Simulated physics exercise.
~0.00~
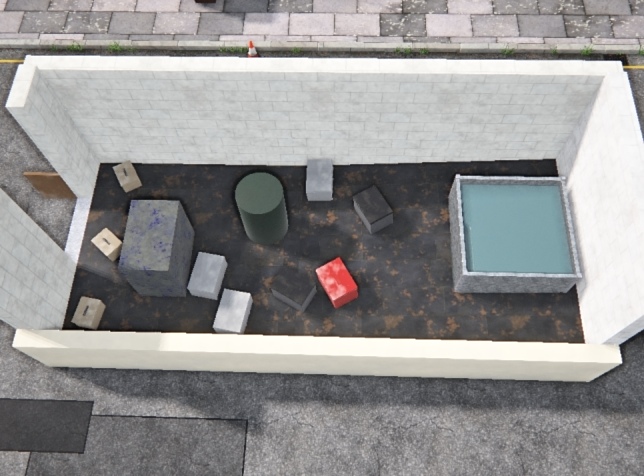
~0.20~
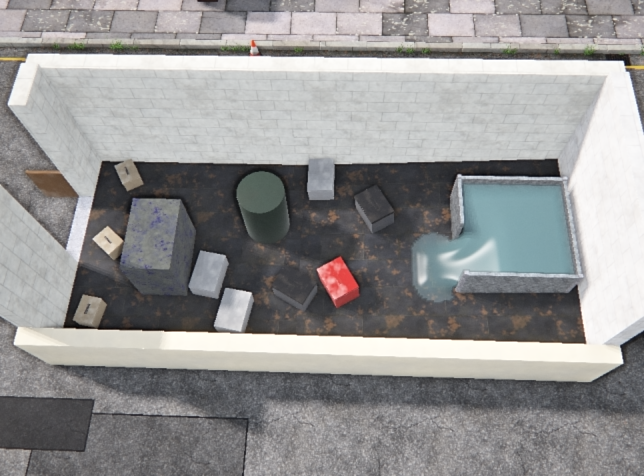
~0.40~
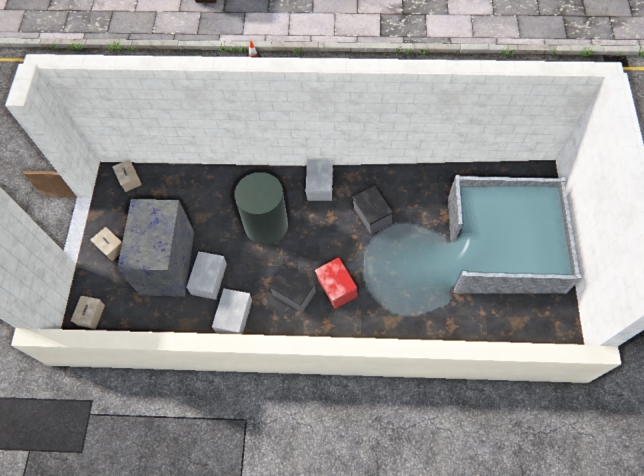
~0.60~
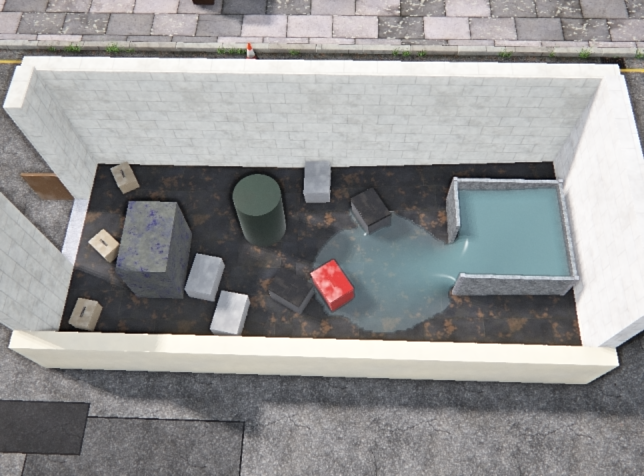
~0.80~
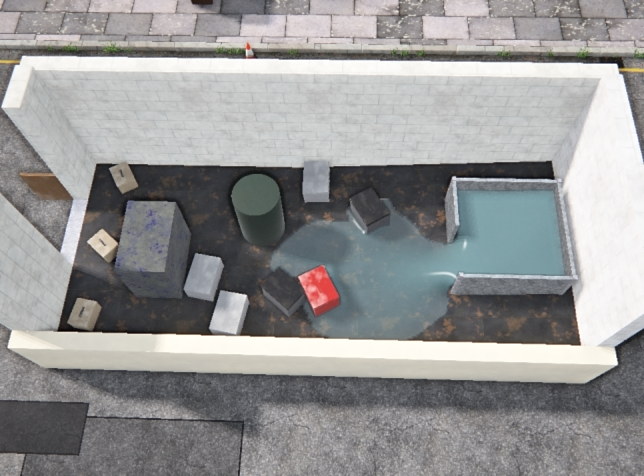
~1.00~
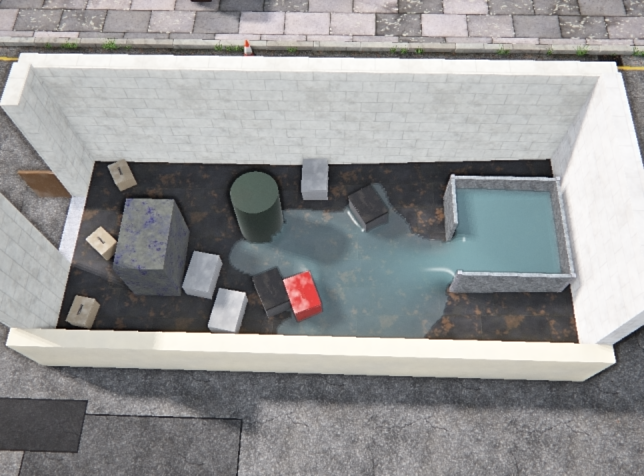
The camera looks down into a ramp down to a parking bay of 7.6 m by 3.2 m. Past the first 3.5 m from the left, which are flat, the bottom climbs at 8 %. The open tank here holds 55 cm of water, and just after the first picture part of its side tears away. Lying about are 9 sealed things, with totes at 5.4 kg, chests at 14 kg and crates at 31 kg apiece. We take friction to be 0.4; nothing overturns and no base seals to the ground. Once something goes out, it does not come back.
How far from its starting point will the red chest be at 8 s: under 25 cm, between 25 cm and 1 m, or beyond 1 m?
My guess is it gets taken a long distance.
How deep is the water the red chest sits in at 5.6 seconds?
I'd put it at about 11 cm.
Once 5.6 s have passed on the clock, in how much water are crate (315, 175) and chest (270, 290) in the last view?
Depth approx. 7 cm / 10 cm.
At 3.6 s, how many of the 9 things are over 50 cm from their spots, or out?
I make it 4.
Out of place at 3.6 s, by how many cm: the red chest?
Around 350 centimetres.
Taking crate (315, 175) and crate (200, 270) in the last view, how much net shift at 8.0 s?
First: 0 cm. Second: 20 cm.
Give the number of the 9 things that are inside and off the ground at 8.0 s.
By my count, 4.
After 1.6 s the red chest is near (262, 313), 1.1 m from its start, afloat; 0 of 9 are out; 1 afloat.
After 3.6 s the red chest is near (104, 319), 3.3 m from its start, afloat; 0 of 9 are out; 2 afloat.
After 5.6 s the red chest is near (96, 257), 3.6 m from its start, afloat; 1 of 9 are out; 4 afloat.
After 8.0 s the red chest is near (76, 228), 4.0 m from its start, afloat; 1 of 9 are out; 4 afloat.
